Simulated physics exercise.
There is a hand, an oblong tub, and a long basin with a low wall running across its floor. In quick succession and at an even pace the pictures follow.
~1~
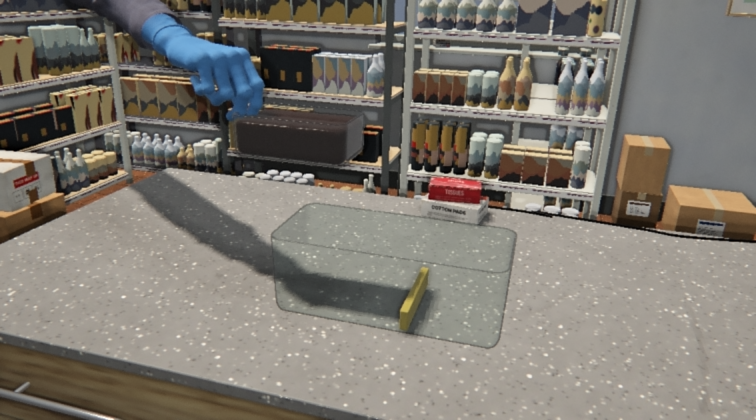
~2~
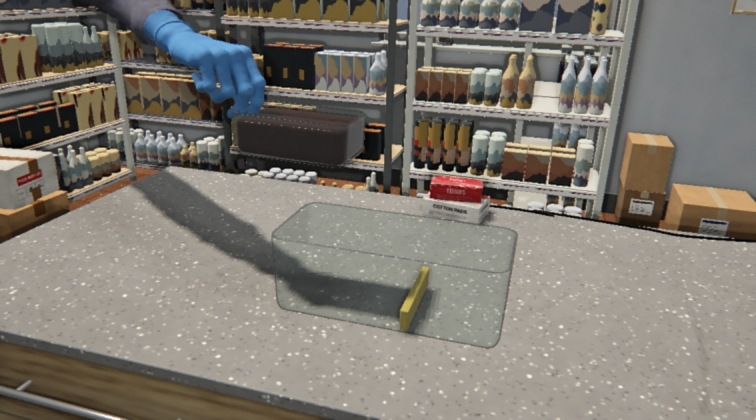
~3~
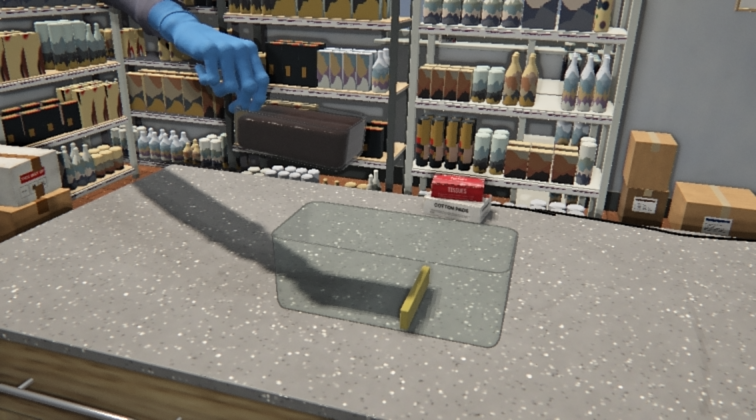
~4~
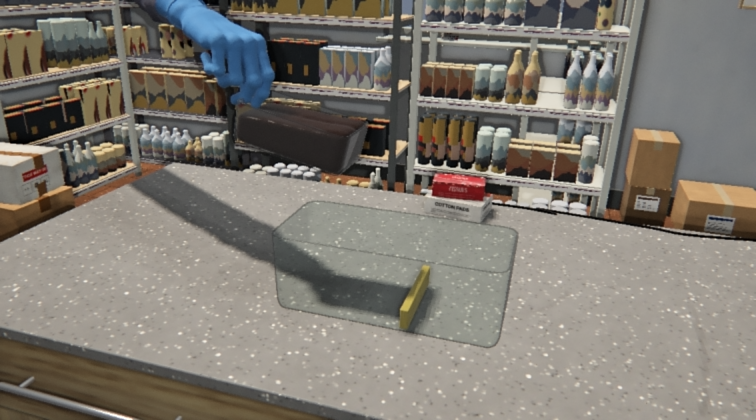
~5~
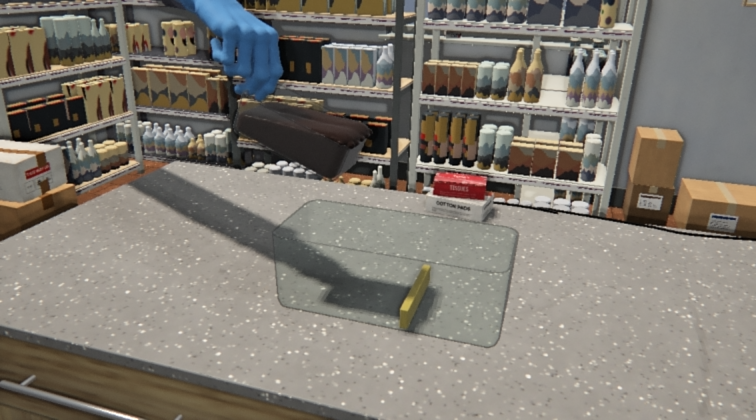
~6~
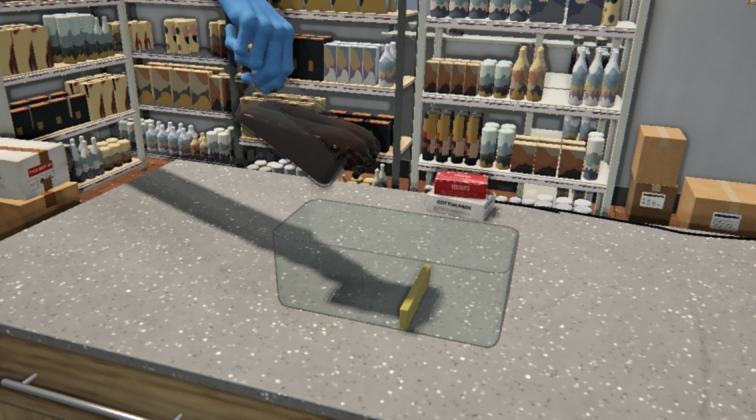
A dark oblong tub hangs level beneath a blue-gloved hand, above a speckled counter holding a clear basin with a low yellow wall inside. It barely moves at first, then tilts steadily, its right end dipping lower while the hand shifts right, and dark contents edge over the lowered rim.
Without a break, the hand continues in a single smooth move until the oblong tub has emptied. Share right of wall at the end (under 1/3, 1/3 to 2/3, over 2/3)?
The share right of the wall fails to reach one third.
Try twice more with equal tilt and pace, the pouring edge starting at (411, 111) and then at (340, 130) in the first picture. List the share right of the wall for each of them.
First try: About 60 %; second try: About 20 %.
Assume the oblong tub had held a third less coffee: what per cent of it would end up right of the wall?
Some 10 per cent.
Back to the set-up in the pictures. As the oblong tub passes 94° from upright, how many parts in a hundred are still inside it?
Roughly 5 percent.
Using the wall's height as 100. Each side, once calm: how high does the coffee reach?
About 60 left, about 30 right.
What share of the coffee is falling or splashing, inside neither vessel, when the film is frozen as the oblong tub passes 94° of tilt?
25 per cent.
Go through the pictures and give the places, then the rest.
In the first frame, tilt 0°; pouring edge (355, 120); surface from (251, 114) to (356, 124); the long basin's rim runs from (289, 220) to (513, 252); the wall's top is at (415, 289).
In the second frame, tilt 1°; pouring edge (356, 121); surface from (252, 113) to (356, 125).
In the third frame, tilt 6°; pouring edge (358, 125); surface from (253, 110) to (358, 125).
In the fourth frame, tilt 12°; pouring edge (359, 132); surface from (254, 108) to (360, 127).
In the fifth frame, tilt 21°; pouring edge (359, 141); surface from (253, 107) to (360, 135); 5 per cent is over the edge.
In the sixth frame, tilt 32°; pouring edge (357, 151); surface from (253, 105) to (349, 138); 14 per cent is over the edge.
A moment on, the oblong tub is tipped on its side and 7 per cent is still to pour, 57 is left of the wall and 10 right of it.
Next, the oblong tub is tipped right over and 1 per cent is still to pour, 66 is left of the wall and 17 right of it.
Then the oblong tub is tipped right over and 0 per cent is still to pour, 73 is left of the wall and 19 right of it.
Later the oblong tub is tipped right over and 0 per cent is still to pour, 70 is left of the wall and 21 right of it.
In the end 70 per cent lies left of the wall, 21 right of it and 9 outside.
